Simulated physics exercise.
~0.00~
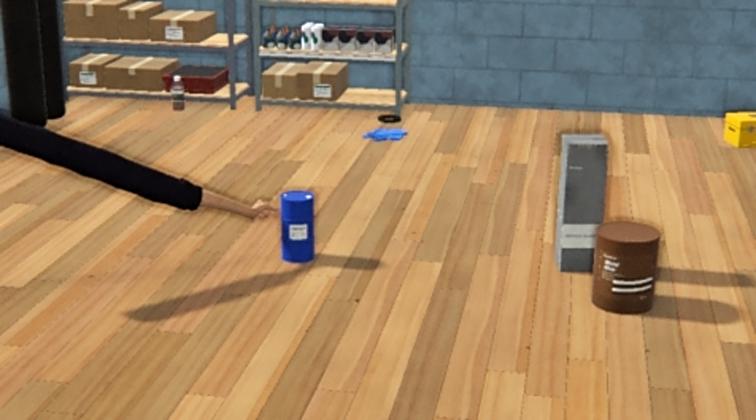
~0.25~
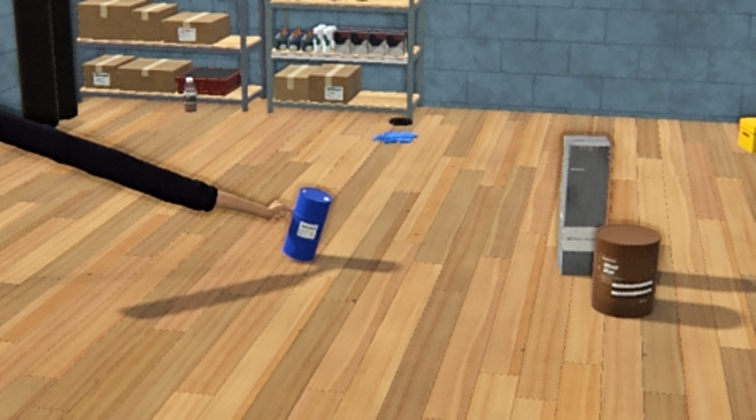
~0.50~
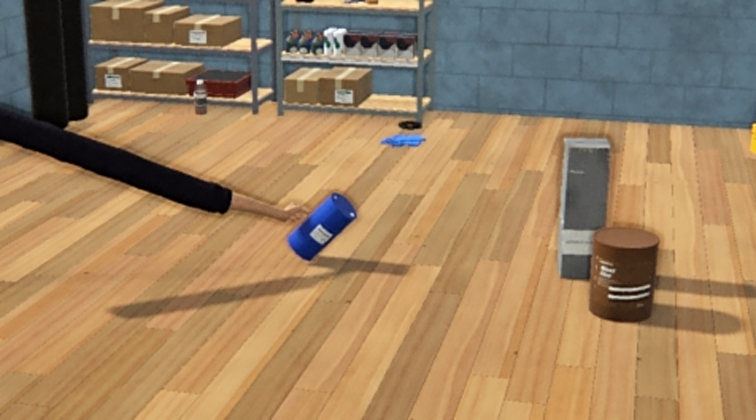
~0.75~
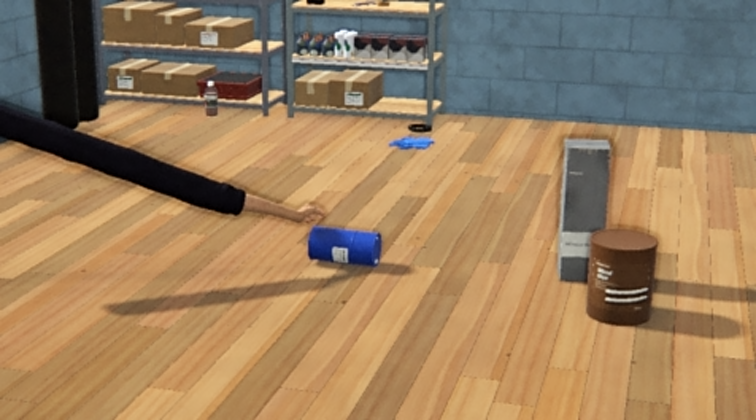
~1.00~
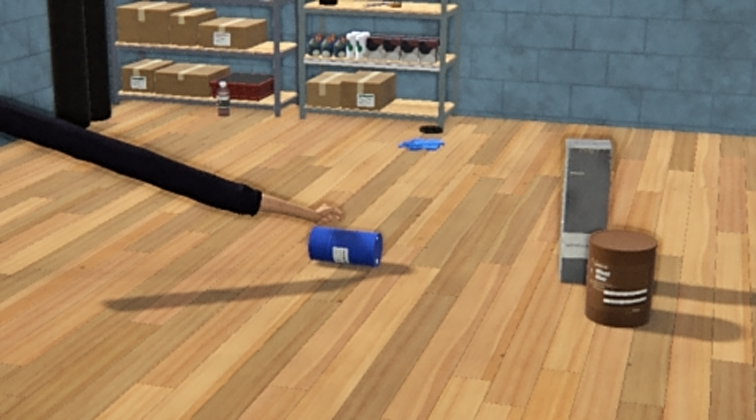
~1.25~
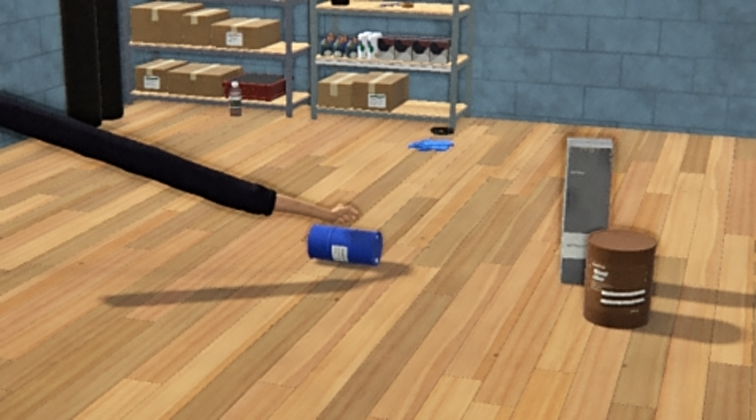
A blue canister was pushed near its top by an outstretched hand, leaned over to the right and toppled onto its side on the wooden floor, where it lay still while the brown pail and the tall grey box stayed standing.
